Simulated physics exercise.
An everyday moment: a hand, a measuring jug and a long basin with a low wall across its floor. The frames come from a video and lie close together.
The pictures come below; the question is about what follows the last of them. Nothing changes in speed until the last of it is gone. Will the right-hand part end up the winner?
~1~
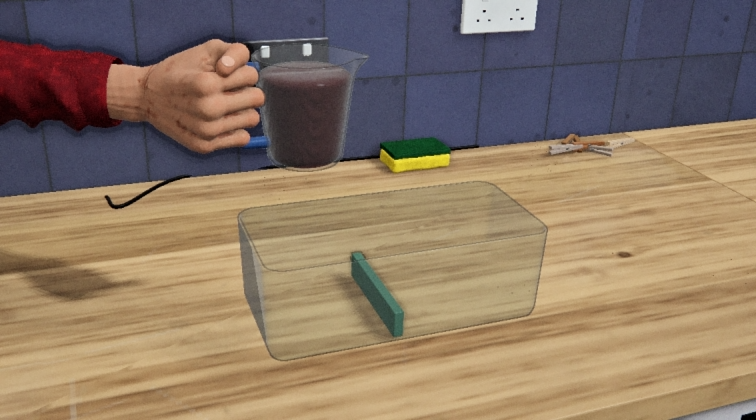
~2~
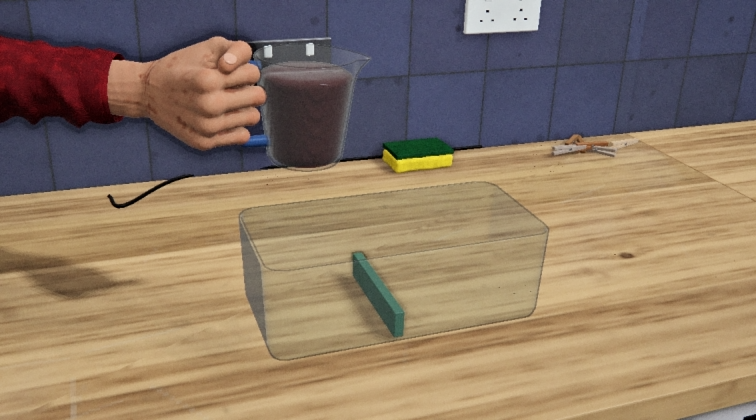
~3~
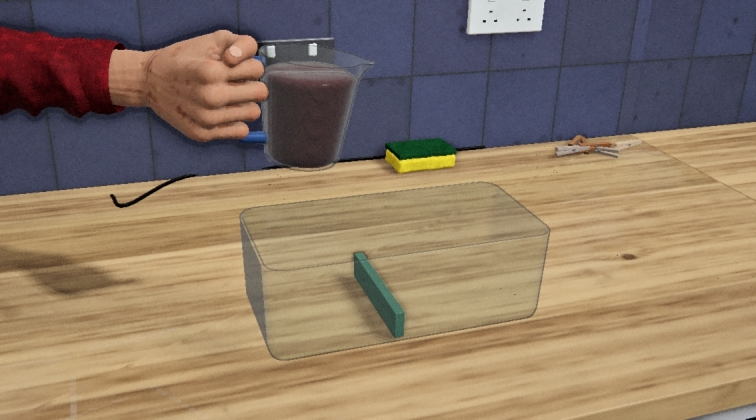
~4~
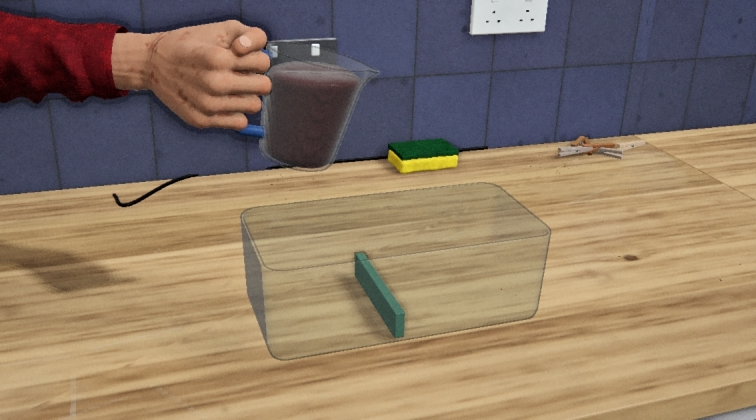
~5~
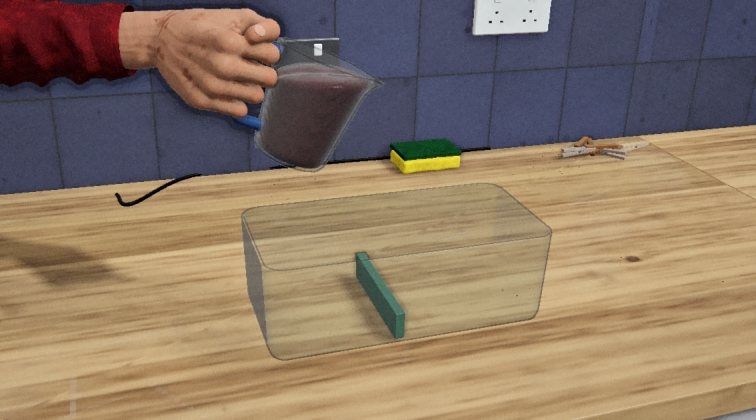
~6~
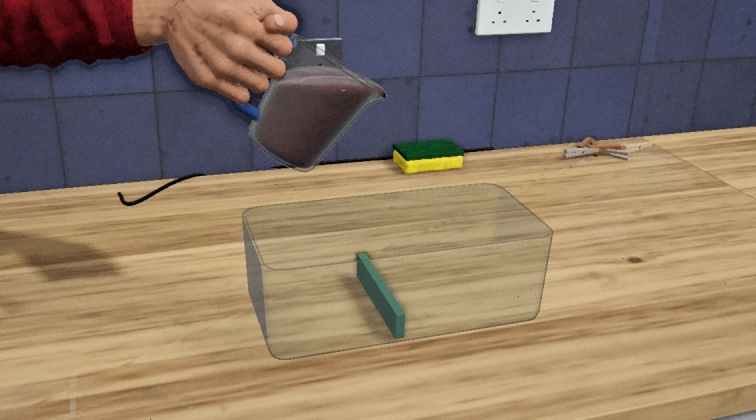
The fullest part is on the right.
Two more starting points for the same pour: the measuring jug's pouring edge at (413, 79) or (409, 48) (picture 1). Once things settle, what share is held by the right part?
Start one gives some 90 %, start two some 85 %.
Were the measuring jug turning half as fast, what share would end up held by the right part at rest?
Roughly 90 percent.
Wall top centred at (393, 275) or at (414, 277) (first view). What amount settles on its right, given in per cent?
Well, it's close to 70 per cent for the first one, then 30 per cent for the other.
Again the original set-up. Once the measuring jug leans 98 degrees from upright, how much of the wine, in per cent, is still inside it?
Some 45 per cent has not yet come out.
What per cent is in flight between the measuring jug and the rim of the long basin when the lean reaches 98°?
About 30 %.
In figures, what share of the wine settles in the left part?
About 5 per cent.
A moment on, the tilt is 98° and 46 per cent is still to pour, 0 is left of the wall and 26 right of it.
Next, the tilt is 112° and 5 per cent is still to pour, 5 is left of the wall and 79 right of it.
Then the tilt is 112° and 0 per cent is still to pour, 7 is left of the wall and 90 right of it.
Later the tilt is 112° and 0 per cent is still to pour, 7 is left of the wall and 91 right of it.
Finally, 7 per cent lies left of the wall, 91 right of it and 2 outside.
